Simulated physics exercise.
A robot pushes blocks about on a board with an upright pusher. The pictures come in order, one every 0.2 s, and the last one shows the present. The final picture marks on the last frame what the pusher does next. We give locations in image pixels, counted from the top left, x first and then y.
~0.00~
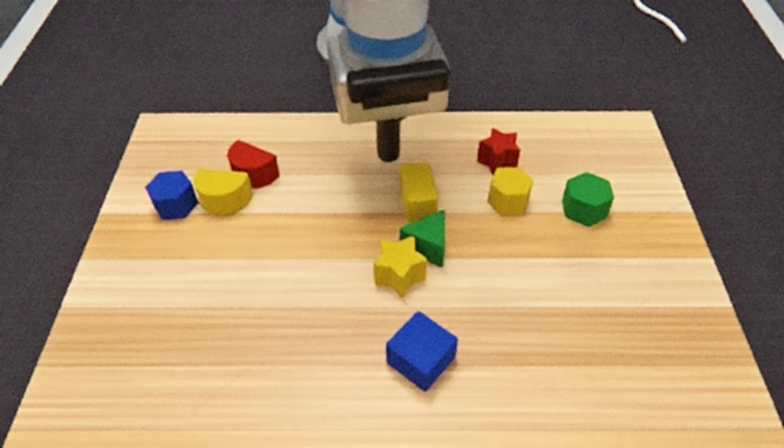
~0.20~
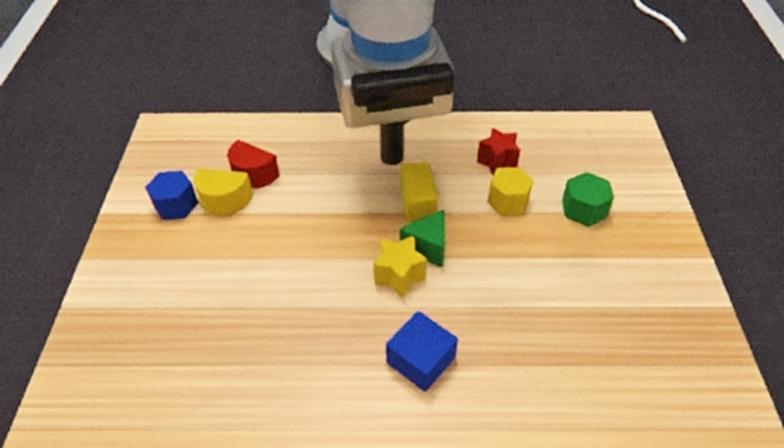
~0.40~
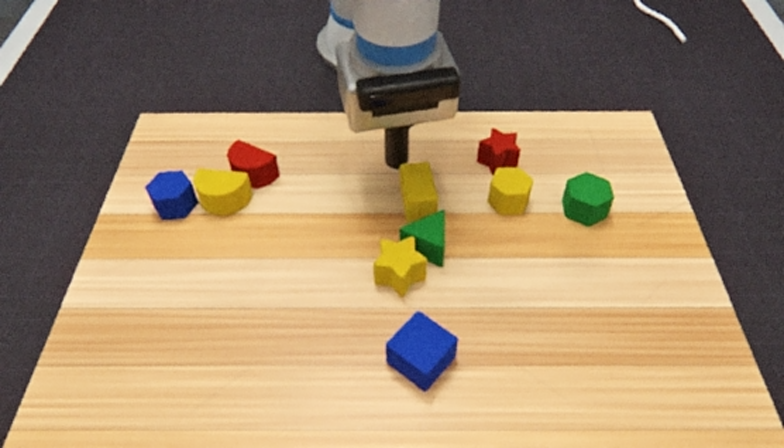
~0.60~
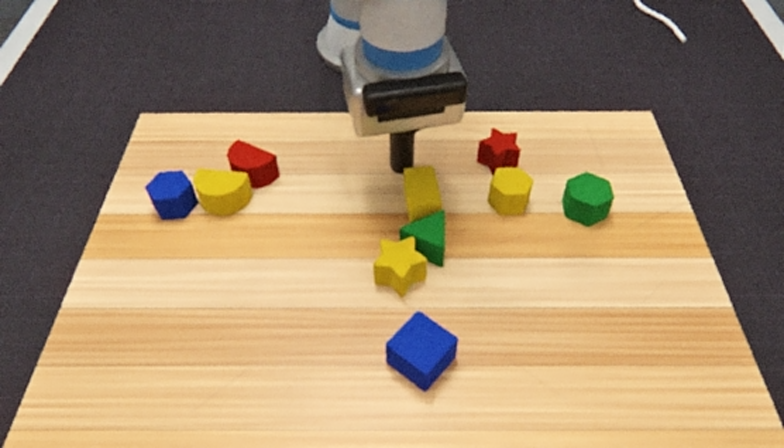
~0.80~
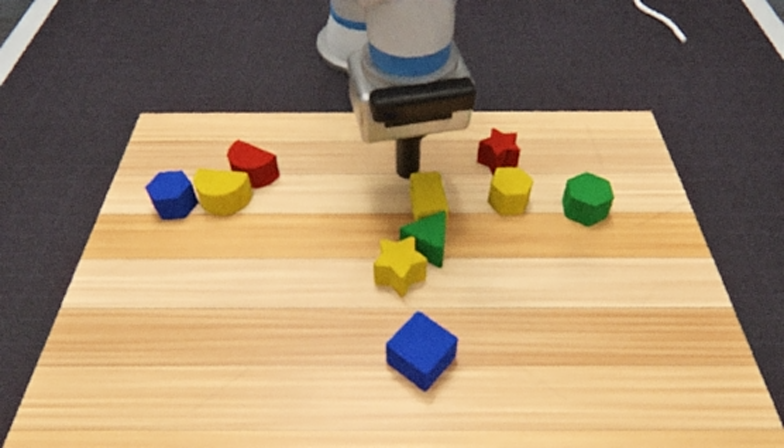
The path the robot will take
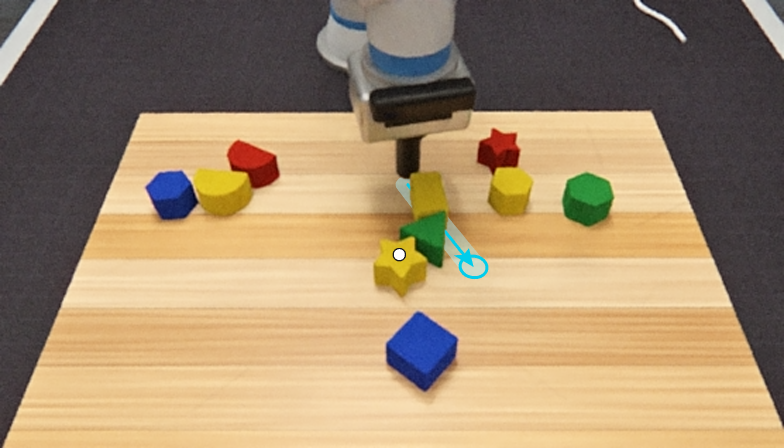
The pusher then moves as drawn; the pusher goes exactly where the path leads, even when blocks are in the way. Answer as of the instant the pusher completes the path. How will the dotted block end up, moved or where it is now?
My prediction: It remains in place.
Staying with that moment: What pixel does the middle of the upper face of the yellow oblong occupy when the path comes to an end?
Near (518, 264).
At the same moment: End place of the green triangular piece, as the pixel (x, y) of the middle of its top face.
It is going to be at (446, 257).
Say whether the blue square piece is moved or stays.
By the last moment of the path, the blue square piece has stayed put.
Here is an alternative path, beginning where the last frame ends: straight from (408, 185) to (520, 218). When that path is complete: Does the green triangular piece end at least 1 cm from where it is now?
That would be a yes.
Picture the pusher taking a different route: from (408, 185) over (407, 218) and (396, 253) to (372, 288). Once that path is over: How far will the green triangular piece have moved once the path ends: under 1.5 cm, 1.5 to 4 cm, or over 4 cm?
I'd go with 1.5 to 4 cm for this block.
The line goes from (408, 185) directly to (474, 267); the dot is on the yellow star block.
What follows on the original path. One third of the way, pusher (429, 199); yellow oblong (456, 217); green triangular piece (444, 253), turned 55° clockwise.
Two thirds of the way, pusher (451, 226); yellow oblong (485, 241), turned 25° anticlockwise; green triangular piece (446, 257), turned 65° clockwise.
At the end, pusher (475, 255); yellow star block unmoved; blue square piece unmoved; yellow oblong (518, 264), turned 45° anticlockwise; green triangular piece (446, 257), turned 65° clockwise.
